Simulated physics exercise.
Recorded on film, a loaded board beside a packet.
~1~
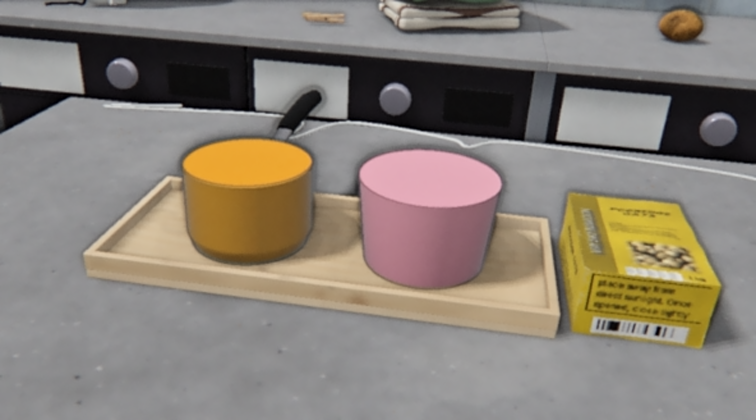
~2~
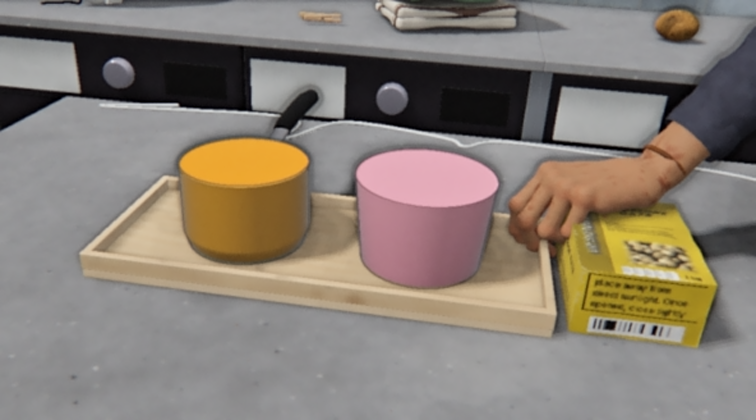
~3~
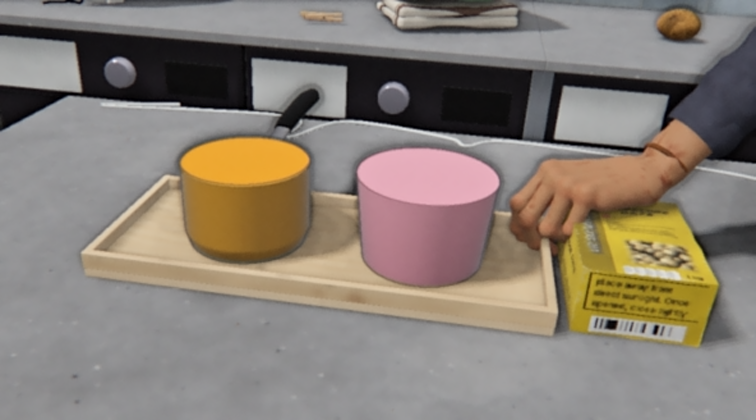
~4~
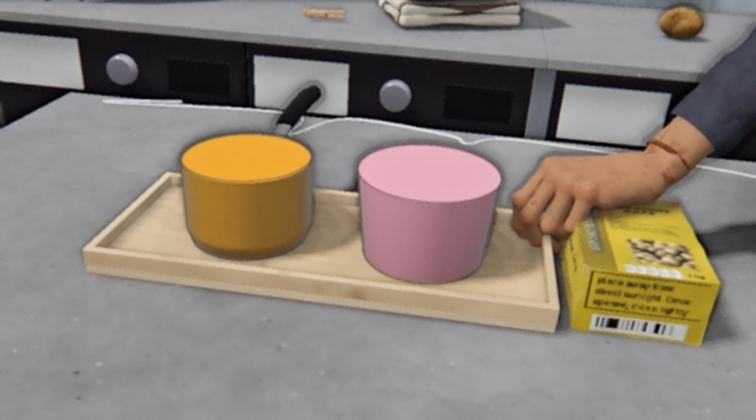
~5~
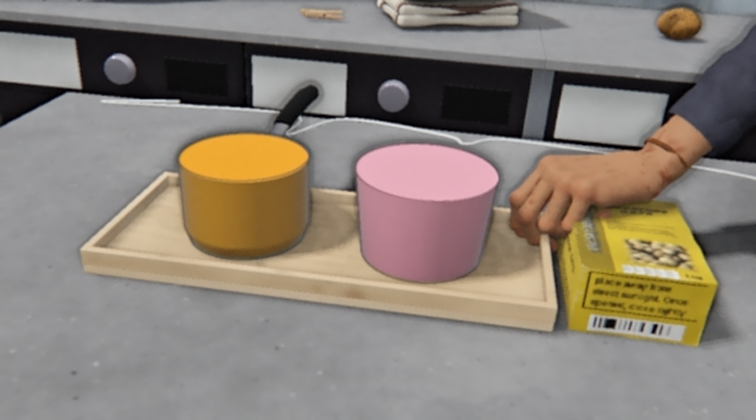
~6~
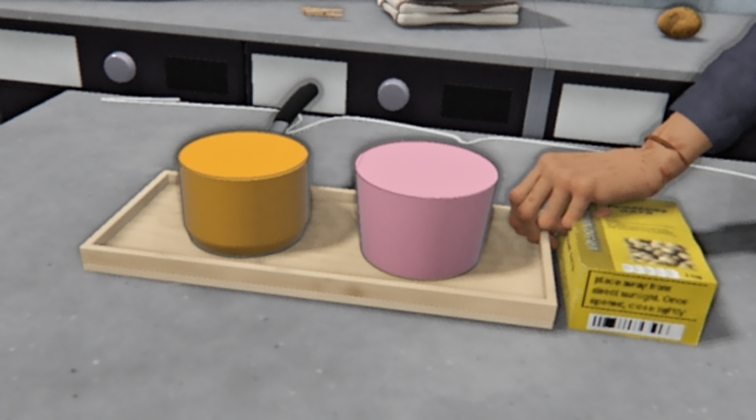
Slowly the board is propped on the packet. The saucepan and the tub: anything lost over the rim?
Saucepan: It will release some contents; tub: It will release some contents.
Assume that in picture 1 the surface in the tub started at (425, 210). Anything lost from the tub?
Honestly, I reckon it comes through fine.
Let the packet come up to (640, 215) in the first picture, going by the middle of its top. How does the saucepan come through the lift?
Result: Splashes out.
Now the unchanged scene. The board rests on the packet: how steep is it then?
10°, more or less.
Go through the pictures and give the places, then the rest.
In the first frame, the board lies flat; saucepan (250, 197) nearly full; tub (426, 216) full to the brim; packet (644, 310).
The second frame shows a hand takes the end of the board; saucepan nearly full, surface at (245, 162); tub full to the brim, surface at (427, 176).
In the third frame, the end has come up a little; saucepan (248, 195) nearly full; tub (424, 215) full to the brim.
The fourth frame shows slope near 0°; saucepan nearly full, surface at (247, 158); tub full to the brim, surface at (430, 172); packet (643, 308).
The fifth frame shows the board slopes by about 1°; saucepan (246, 192) nearly full; tub (424, 210) full to the brim.
In the sixth frame, the end is rising; saucepan nearly full, surface at (244, 155); tub full to the brim, surface at (427, 169); packet (640, 307).
Soon after, the board slopes by about 5°; saucepan, some has gone over its rim; tub, some has gone over its rim.
Later, the board slopes by about 11°; saucepan, some has gone over its rim; tub, some has gone over its rim.
In the end, the board slopes by about 10°, resting on the packet; saucepan, some has gone over its rim; tub, some has gone over its rim.
